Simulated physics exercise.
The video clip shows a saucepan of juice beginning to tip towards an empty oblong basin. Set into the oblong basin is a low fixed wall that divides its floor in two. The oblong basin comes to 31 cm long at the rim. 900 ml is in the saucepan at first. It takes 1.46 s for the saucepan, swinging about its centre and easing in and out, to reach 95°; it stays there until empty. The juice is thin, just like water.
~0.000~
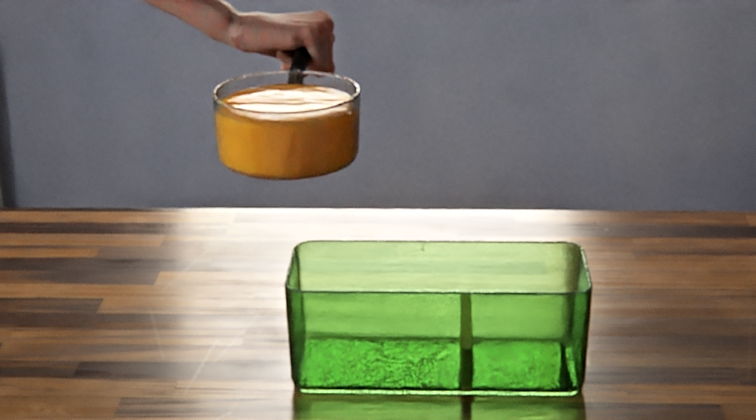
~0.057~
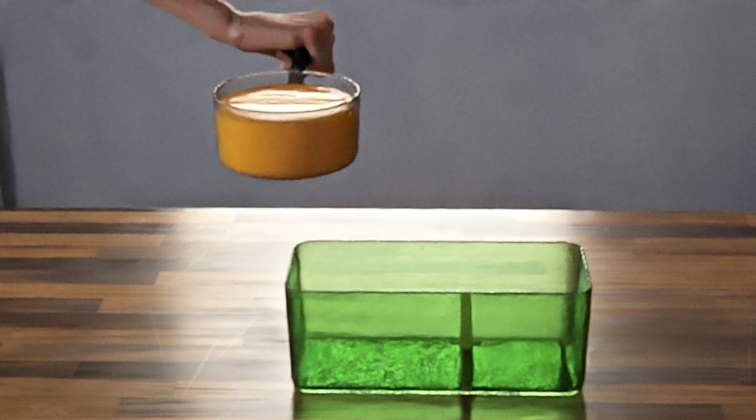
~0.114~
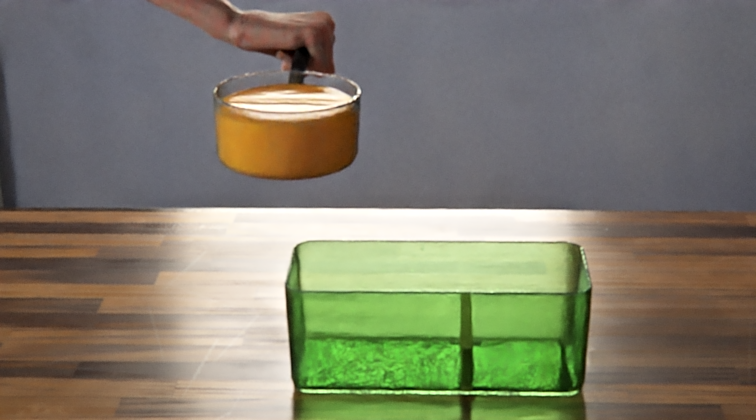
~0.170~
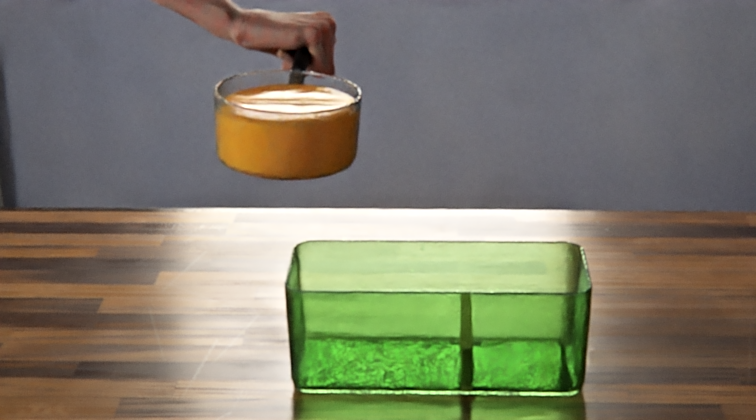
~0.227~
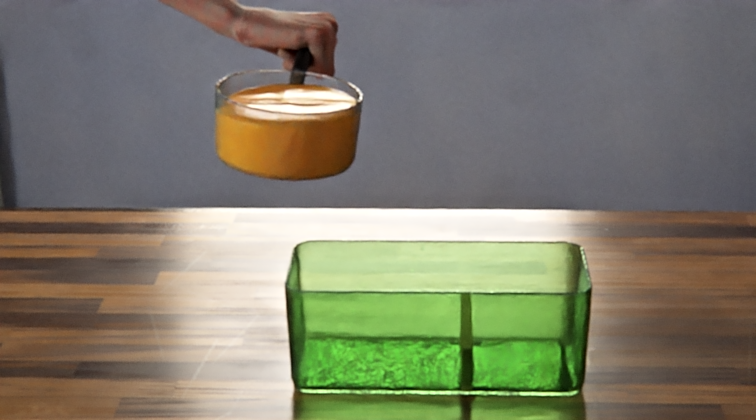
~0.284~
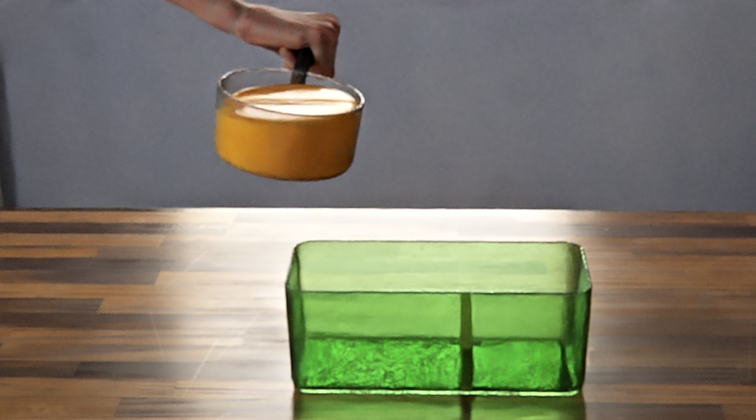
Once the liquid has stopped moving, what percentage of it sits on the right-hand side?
About 8 per cent.
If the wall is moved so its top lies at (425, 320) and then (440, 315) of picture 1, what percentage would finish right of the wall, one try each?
First try about 60 %, second try about 40 %.
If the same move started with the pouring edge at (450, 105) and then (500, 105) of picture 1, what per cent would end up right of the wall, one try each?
Near 85 in a hundred on the first go and near 75 in a hundred on the second.
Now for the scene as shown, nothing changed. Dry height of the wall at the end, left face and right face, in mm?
Some 12 mm on the left and 44 mm on the right.
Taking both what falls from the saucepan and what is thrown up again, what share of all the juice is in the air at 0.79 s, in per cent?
About 26 per cent.
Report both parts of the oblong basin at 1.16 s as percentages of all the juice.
Near 66 on the left, 5 on the right.
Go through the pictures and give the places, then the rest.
It leans 0°; its right rim is at (358, 93); the juice meets the walls at (219, 103) and (357, 102); the oblong basin's rim runs from (290, 267) to (587, 269); the wall's top is at (467, 324), in the first picture.
It leans 0°; its right rim is at (358, 94); the juice meets the walls at (219, 102) and (357, 102), in the second picture.
It leans 1°; its right rim is at (359, 95); the juice meets the walls at (219, 101) and (357, 103), in the third picture.
It leans 3°; its right rim is at (360, 97); the juice meets the walls at (220, 101) and (358, 104), in the fourth picture.
It leans 6°; its right rim is at (361, 100); the juice meets the walls at (221, 102) and (358, 103), in the fifth picture.
It leans 9°; its right rim is at (362, 104); the juice meets the walls at (221, 102) and (359, 104), in the sixth picture.
After 0.79 s the tilt is 53° and 64 per cent is still to pour, 10 is left of the wall and 0 right of it.
After 1.16 s the tilt is 85° and 16 per cent is still to pour, 67 is left of the wall and 5 right of it.
After 1.54 s the tilt is 95° and 2 per cent is still to pour, 88 is left of the wall and 7 right of it.
After 1.96 s the tilt is 95° and 0 per cent is still to pour, 91 is left of the wall and 8 right of it.
In the end 92 per cent lies left of the wall, 8 right of it and 1 outside.
